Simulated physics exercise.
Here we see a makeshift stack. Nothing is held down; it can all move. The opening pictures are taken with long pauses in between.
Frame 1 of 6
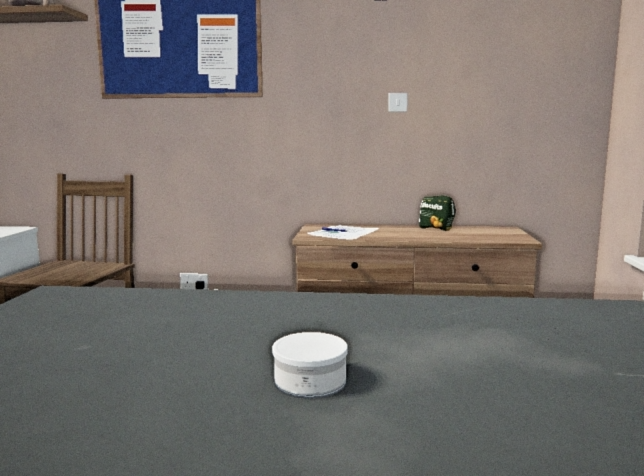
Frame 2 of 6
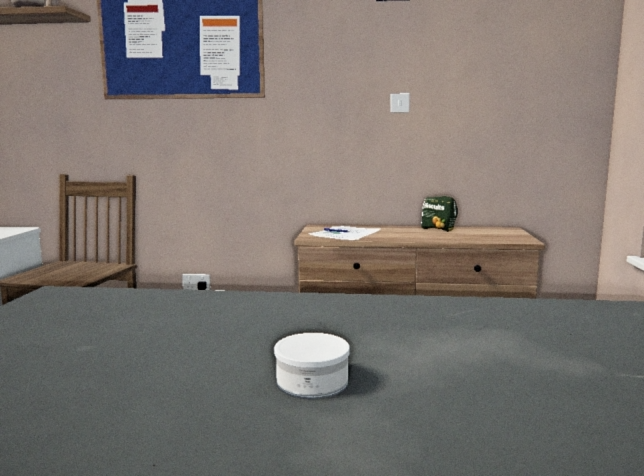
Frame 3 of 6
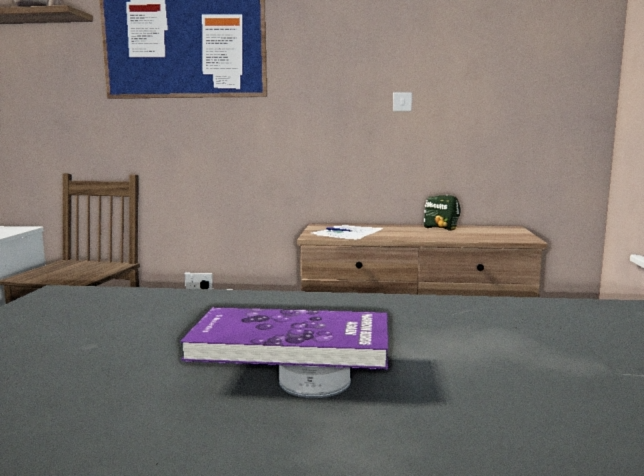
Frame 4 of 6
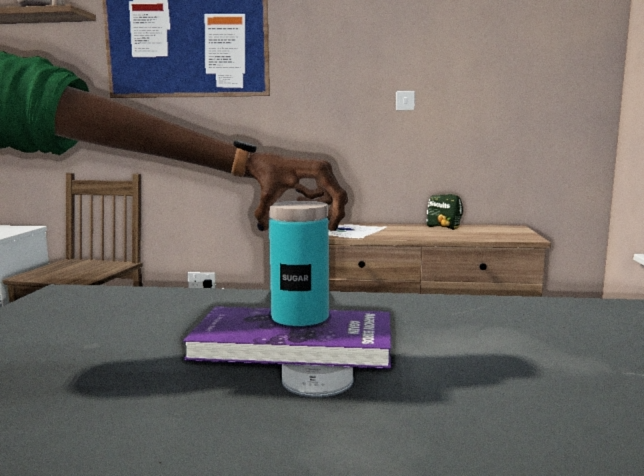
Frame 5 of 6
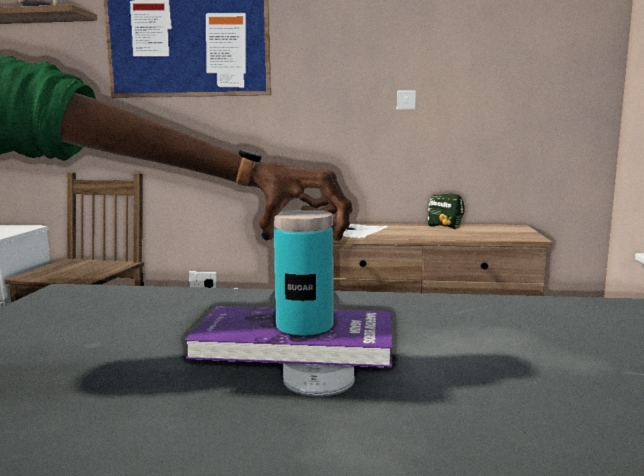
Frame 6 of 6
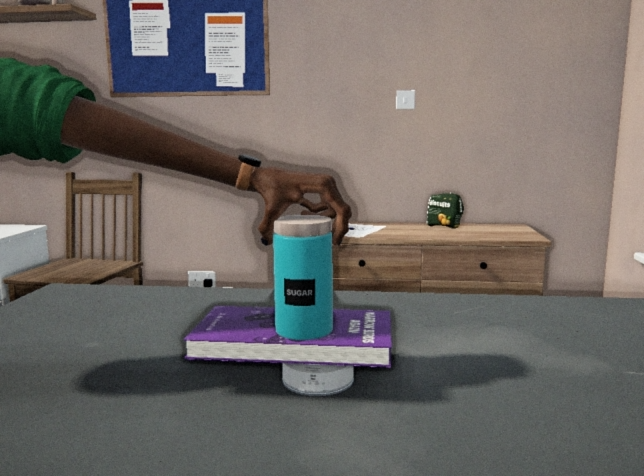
A purple book appears flat on top of a small round white container that at first sits alone on a dark table. Then a hand in a green sleeve, reaching in from the left, lowers a turquoise sugar jar onto the book and keeps hold of its lid.
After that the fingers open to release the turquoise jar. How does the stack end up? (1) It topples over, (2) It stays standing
It stays standing (2).
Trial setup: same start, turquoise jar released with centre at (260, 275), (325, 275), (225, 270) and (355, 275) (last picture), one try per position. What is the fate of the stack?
Topples, stands firm, topples, stands firm.
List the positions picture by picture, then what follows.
The last thing is not in view yet, in the first picture.
The last thing is not in view yet, in the second picture.
The last thing is not in view yet; purple book (291, 335), in the third picture.
Coming down; turquoise jar (299, 261); purple book (294, 334), in the fourth picture.
Coming down; turquoise jar (304, 271); purple book (295, 333), in the fifth picture.
Set down, still held; turquoise jar (303, 275); purple book (294, 333), in the sixth picture.
Then, 0.20 s after the last picture, nothing has stirred.
Then, 0.60 s after the last picture, turquoise jar resting near (303, 276).
At rest, all 3 in place. Seen from the same camera at the end, turquoise jar near (303, 276). The stack stays up.
